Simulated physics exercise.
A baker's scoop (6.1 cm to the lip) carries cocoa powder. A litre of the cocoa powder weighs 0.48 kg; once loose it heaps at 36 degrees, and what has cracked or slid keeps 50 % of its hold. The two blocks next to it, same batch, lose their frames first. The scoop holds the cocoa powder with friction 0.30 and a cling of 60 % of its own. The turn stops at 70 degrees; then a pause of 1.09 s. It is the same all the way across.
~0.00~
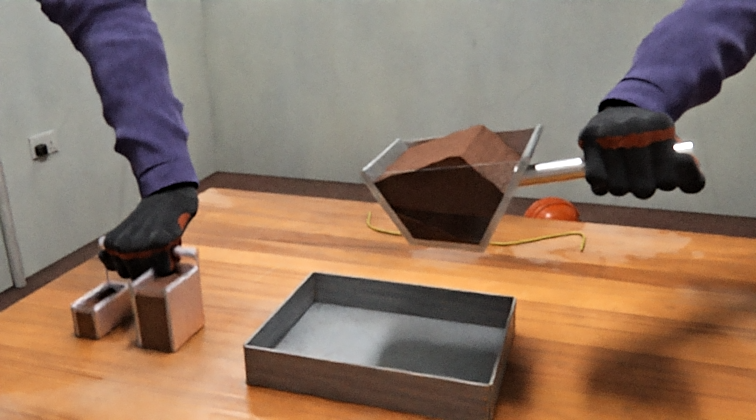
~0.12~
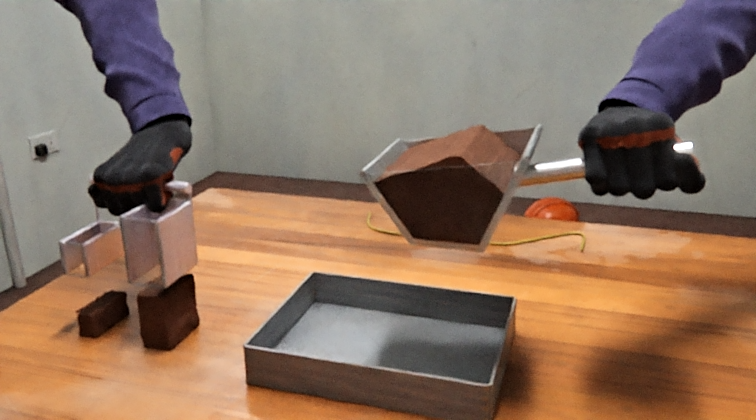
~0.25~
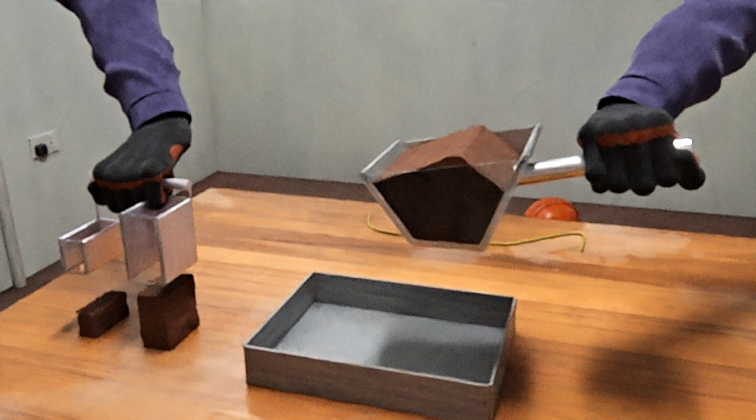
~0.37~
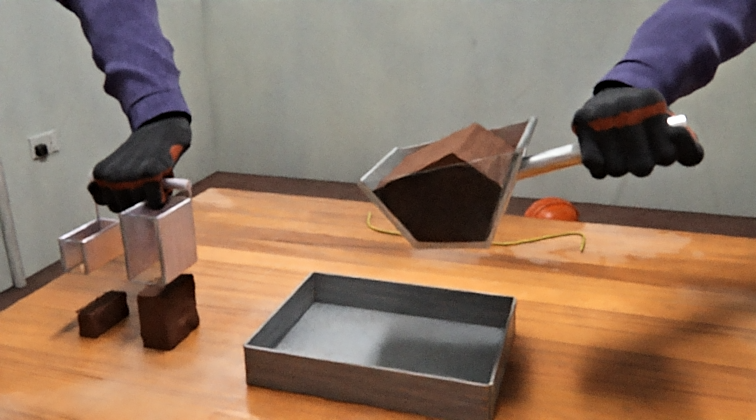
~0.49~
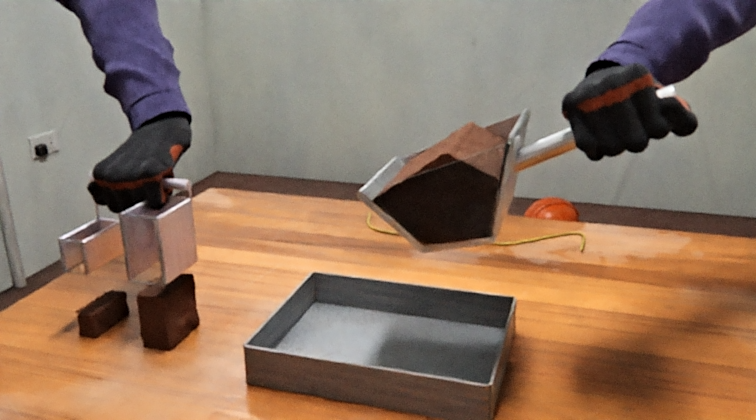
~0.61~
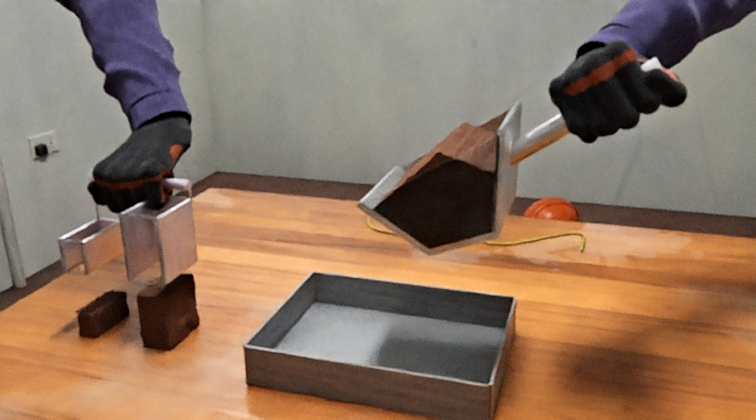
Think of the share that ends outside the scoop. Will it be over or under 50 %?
The share that ends outside the scoop is under 50 %.
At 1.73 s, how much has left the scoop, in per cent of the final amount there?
About 90 %.
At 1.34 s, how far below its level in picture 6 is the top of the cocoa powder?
Roughly 0.0 cm.
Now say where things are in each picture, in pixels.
Lip at (366, 172), tilt 0 degrees; top of the cocoa powder at (462, 155); blocks stand 3.2 cm, 6.9 cm (left to right), in the first picture.
Lip at (366, 172), tilt 0 degrees; top of the cocoa powder at (462, 155); blocks stand 3.2 cm, 6.9 cm (left to right), in the second picture.
Lip at (365, 174), tilt 1 degrees; top of the cocoa powder at (457, 155); blocks stand 3.2 cm, 6.9 cm (left to right), in the third picture.
Lip at (363, 182), tilt 7 degrees; top of the cocoa powder at (449, 154); blocks stand 3.2 cm, 6.9 cm (left to right), in the fourth picture.
Lip at (362, 192), tilt 14 degrees; top of the cocoa powder at (450, 154); blocks stand 3.2 cm, 6.9 cm (left to right), in the fifth picture.
Lip at (362, 203), tilt 22 degrees; top of the cocoa powder at (437, 154); blocks stand 3.2 cm, 6.9 cm (left to right), in the sixth picture.
After 0.95 s, the scoop is at 43 degrees and 0 % has left it.
After 1.34 s, the scoop is at 67 degrees and 0 % has left it.
After 1.73 s, the scoop is at 70 degrees and 38 % has left it.
After 2.13 s, the scoop is at 70 degrees and 43 % has left it.
After 2.24 s, at the end, the scoop is at 70 degrees and 43 % has left it.
